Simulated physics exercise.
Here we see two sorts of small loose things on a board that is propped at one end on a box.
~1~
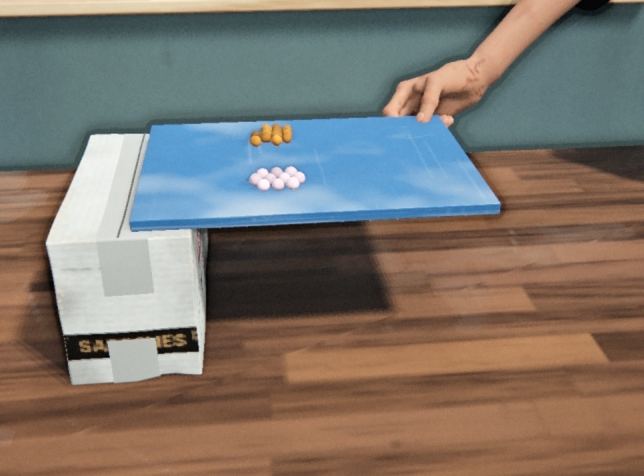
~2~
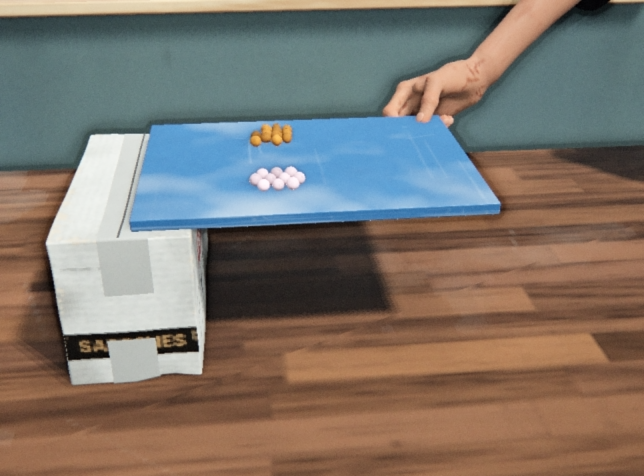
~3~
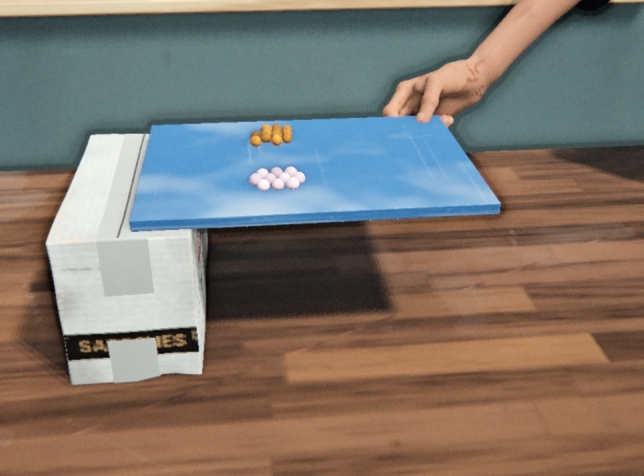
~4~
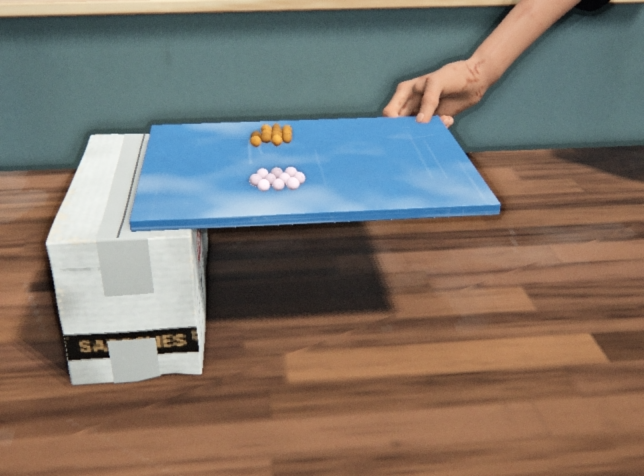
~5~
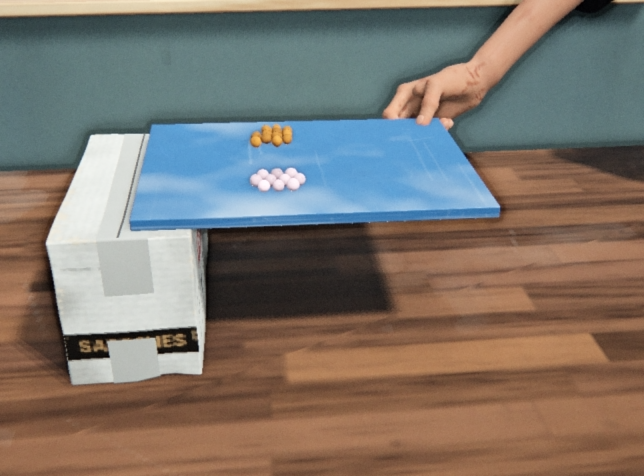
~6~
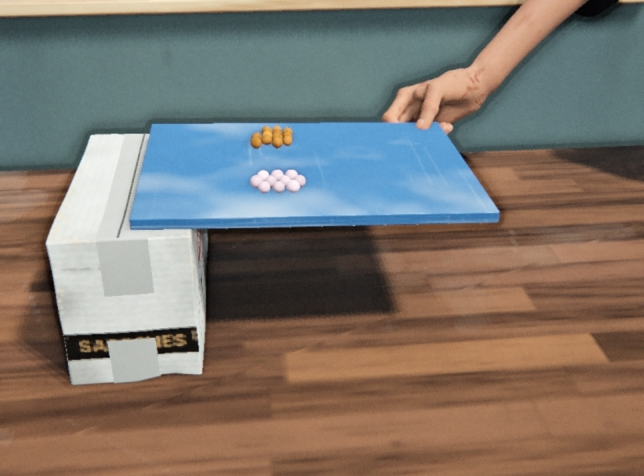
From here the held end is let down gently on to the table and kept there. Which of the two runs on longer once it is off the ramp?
Farther run: The near-side one.
Then, 0.33 s on from there, board sloping at 11°; near portion the whole lot still on the board; far portion the whole lot still on the board.
Then, 0.76 s on from there, board sloping at 25°; near portion mostly less than half a board's length out; far portion the whole lot still on the board.
Then, 1.21 s on from there, board resting at 34°; near portion mostly up to a board's length out; far portion mostly up to a board's length out.
In the end, board resting at 34°; near portion mostly one to two board lengths out, near a third gone off the table; far portion mostly up to a board's length out; the near portion has gone farther.
